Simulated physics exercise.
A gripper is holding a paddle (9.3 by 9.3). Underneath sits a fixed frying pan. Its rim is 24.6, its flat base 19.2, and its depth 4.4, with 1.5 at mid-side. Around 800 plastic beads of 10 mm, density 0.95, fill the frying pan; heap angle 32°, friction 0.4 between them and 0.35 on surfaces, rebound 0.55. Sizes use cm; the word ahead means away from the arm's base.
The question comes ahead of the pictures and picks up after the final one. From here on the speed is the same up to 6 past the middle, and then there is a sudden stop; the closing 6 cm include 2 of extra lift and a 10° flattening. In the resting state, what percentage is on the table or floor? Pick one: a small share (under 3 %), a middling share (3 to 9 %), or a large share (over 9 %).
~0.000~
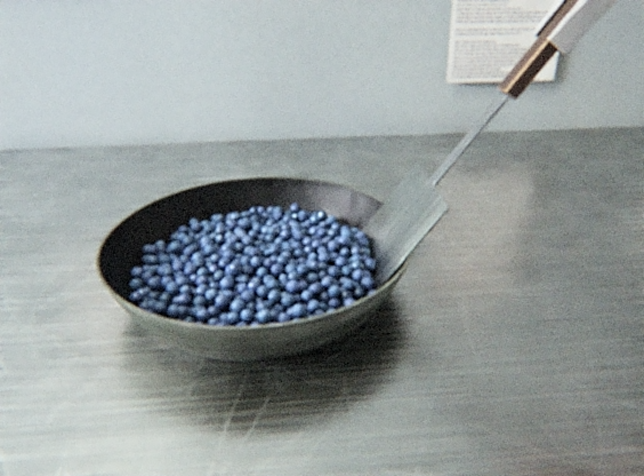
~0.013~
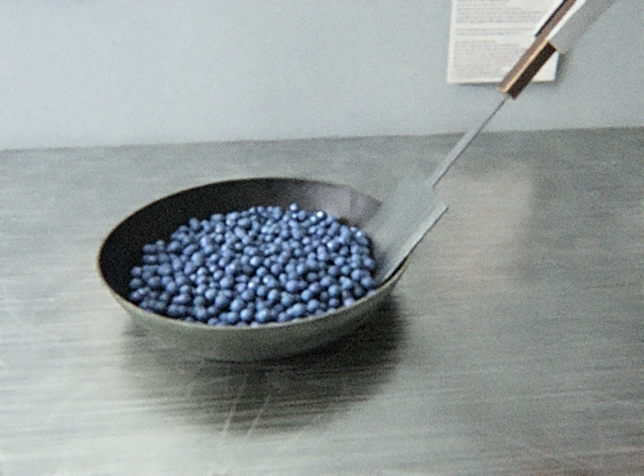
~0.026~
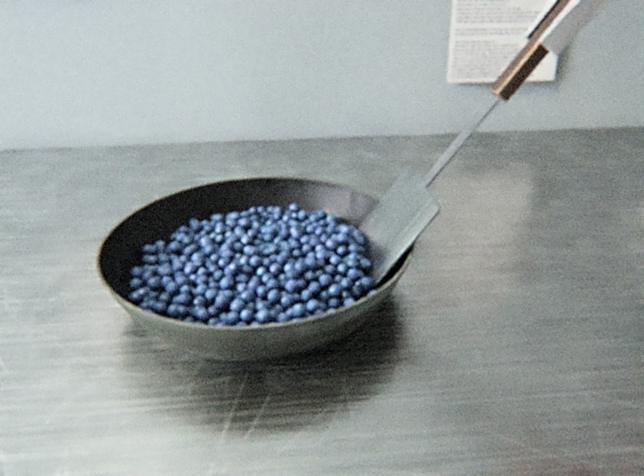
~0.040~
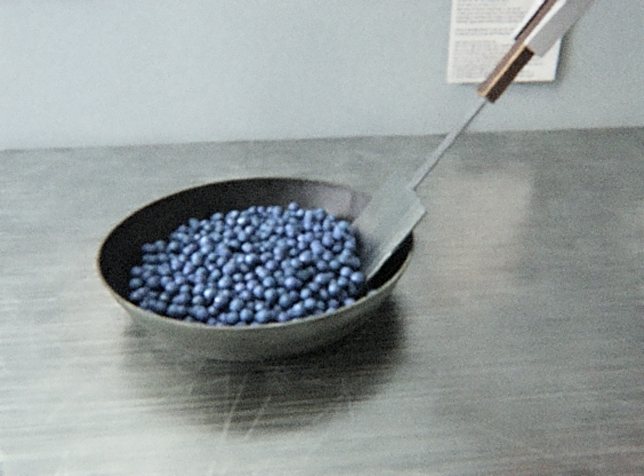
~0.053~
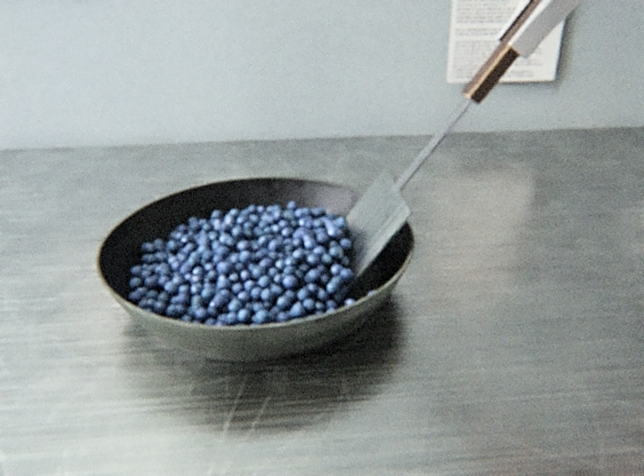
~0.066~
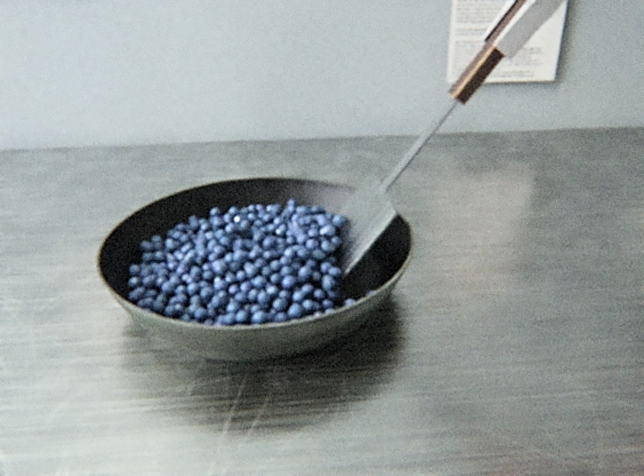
A middling share.
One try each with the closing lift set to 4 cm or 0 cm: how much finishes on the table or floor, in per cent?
I'd put it near 15 in a hundred, then near 0 in a hundred.
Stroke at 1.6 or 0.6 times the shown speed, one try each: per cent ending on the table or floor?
I'd say near 20 and then near 0 per cent.
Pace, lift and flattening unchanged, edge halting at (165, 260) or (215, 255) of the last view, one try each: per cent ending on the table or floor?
The two tries give near 20 and near 0 in a hundred.
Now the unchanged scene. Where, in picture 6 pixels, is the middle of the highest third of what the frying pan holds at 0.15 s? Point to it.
Near pixel (224, 244).
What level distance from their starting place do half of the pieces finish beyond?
3 cm.
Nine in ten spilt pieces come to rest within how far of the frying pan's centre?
I'd estimate close to 30 centimetres.
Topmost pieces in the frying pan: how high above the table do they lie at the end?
Close to 6.0 centimetres high.
By 0.11 s, sloping 54°, highest piece 6 above the table; 802 in the frying pan.
By 0.15 s, sloping 50°, highest piece 7 above the table; 802 in the frying pan.
By 0.37 s, sloping 44°, highest piece 6 above the table; 759 in the frying pan, 37 on the table or floor, 6 on the blade or in flight.
By 1.42 s, sloping 44°, highest piece 6 above the table; 755 in the frying pan, 47 on the table or floor.
Final count, 755 in the frying pan, 47 on the table or floor. That is 6 % on the table or floor.
